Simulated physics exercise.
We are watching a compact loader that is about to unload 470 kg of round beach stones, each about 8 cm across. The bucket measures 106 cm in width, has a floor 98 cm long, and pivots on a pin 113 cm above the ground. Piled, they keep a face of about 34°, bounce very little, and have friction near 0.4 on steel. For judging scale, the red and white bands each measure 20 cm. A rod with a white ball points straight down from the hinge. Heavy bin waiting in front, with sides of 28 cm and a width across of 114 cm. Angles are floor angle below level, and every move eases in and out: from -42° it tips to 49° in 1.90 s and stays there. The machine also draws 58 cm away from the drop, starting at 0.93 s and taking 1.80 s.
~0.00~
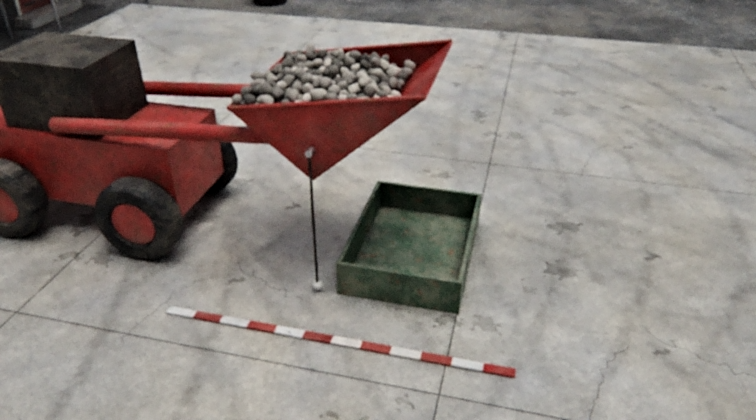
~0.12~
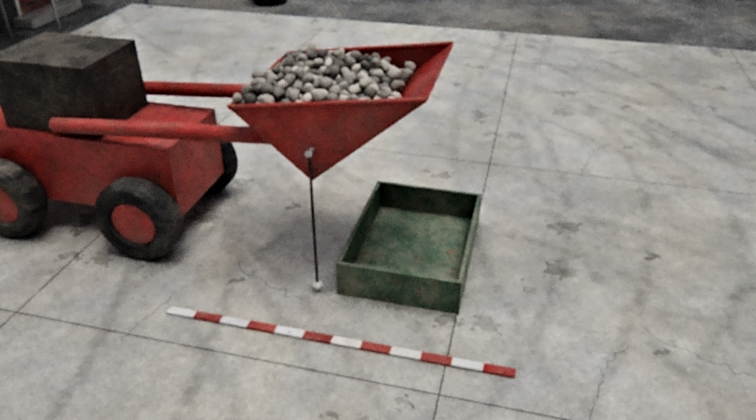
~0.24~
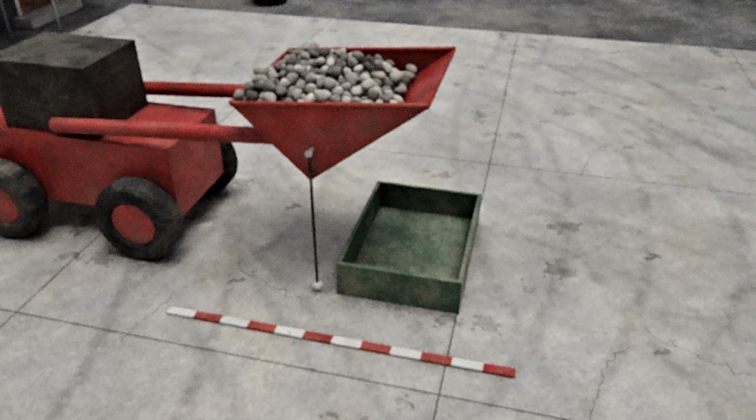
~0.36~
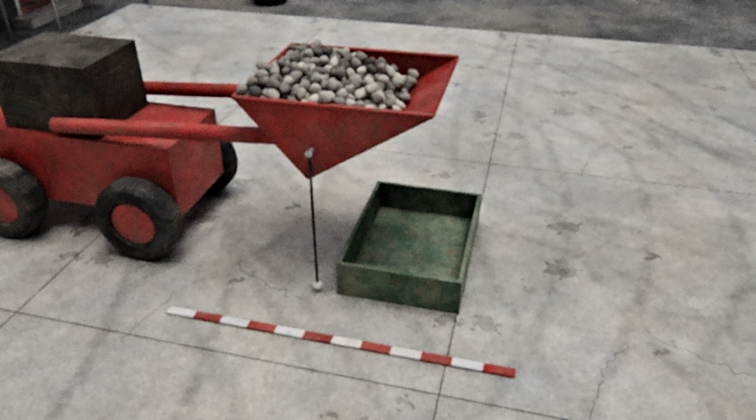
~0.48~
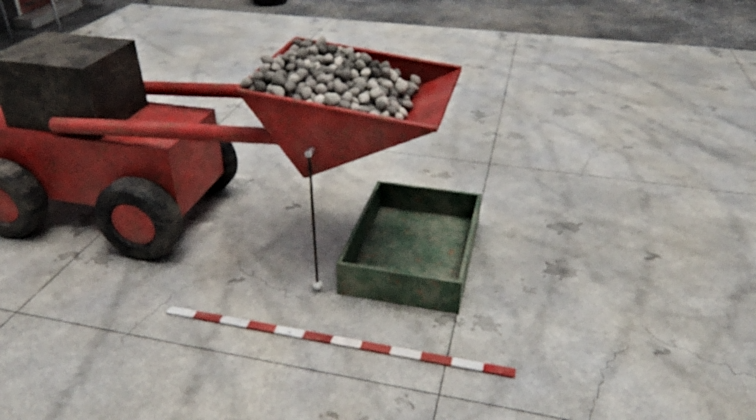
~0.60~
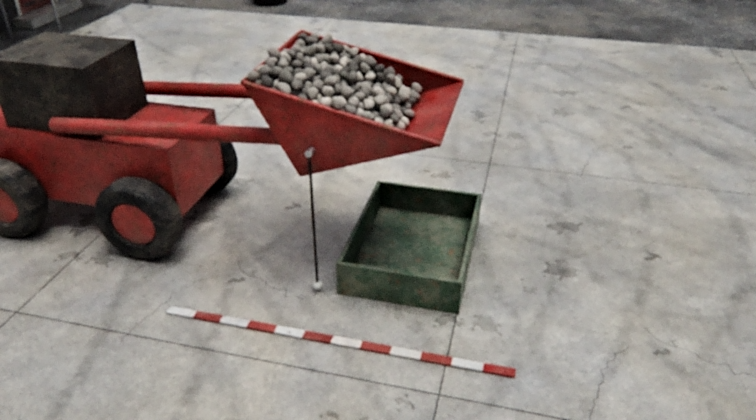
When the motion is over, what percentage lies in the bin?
Close to 85 percent.
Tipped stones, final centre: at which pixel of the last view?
Somewhere near pixel (408, 236).
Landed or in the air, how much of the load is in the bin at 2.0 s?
Some 90 per cent.
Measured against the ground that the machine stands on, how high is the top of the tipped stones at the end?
Some 42 cm above that level.
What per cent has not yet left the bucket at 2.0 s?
Held: Approx. 5 %.
After 1.4 s the floor is at 35°; 81 % in the bucket, 18 % in the bin; the foremost stones are at (452, 249).
After 2.0 s the floor is at 49°; 4 % in the bucket, 5 % short of the bin, 88 % in the bin, 3 % beside or beyond the bin; the foremost stones are at (486, 238).
After 3.2 s the floor is at 49°; 0 % in the bucket, 9 % short of the bin, 87 % in the bin, 4 % beside or beyond the bin; the foremost stones are at (510, 268).
After 5.8 s the floor is at 49°; 0 % in the bucket, 9 % short of the bin, 87 % in the bin, 4 % beside or beyond the bin; the foremost stones are at (510, 268).
